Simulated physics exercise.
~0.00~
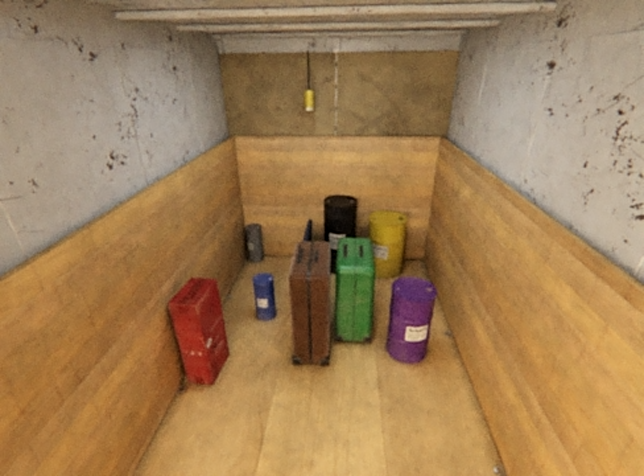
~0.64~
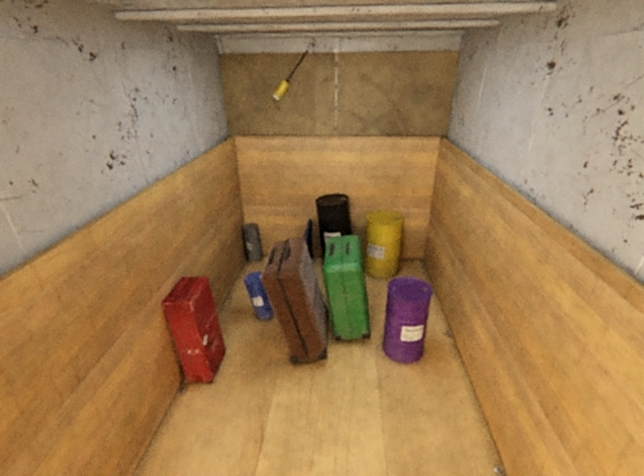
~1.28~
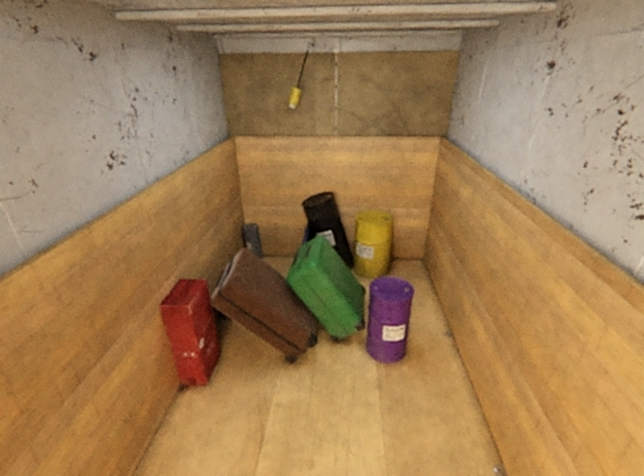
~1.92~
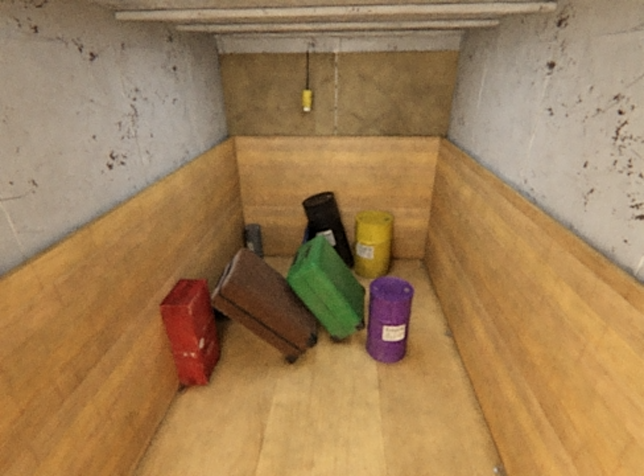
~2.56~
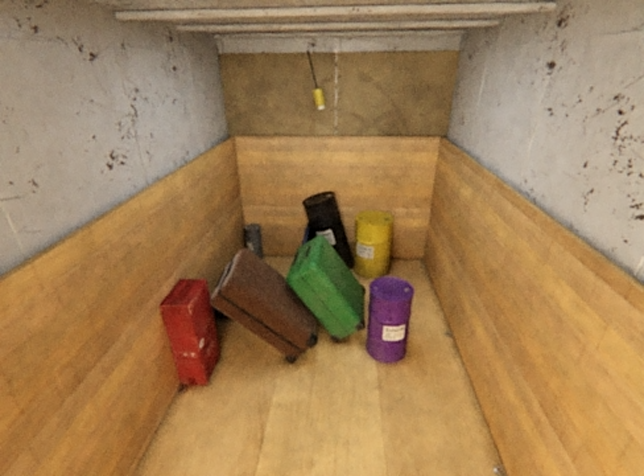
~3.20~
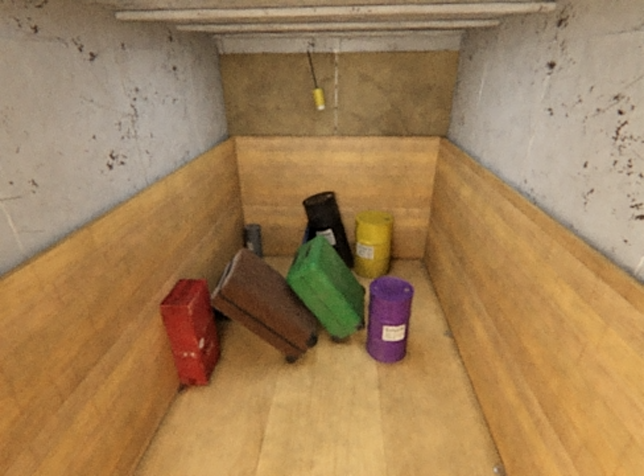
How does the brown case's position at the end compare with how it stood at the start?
At the start the brown case stands upright, but by the end it is leaning over steeply to the left.
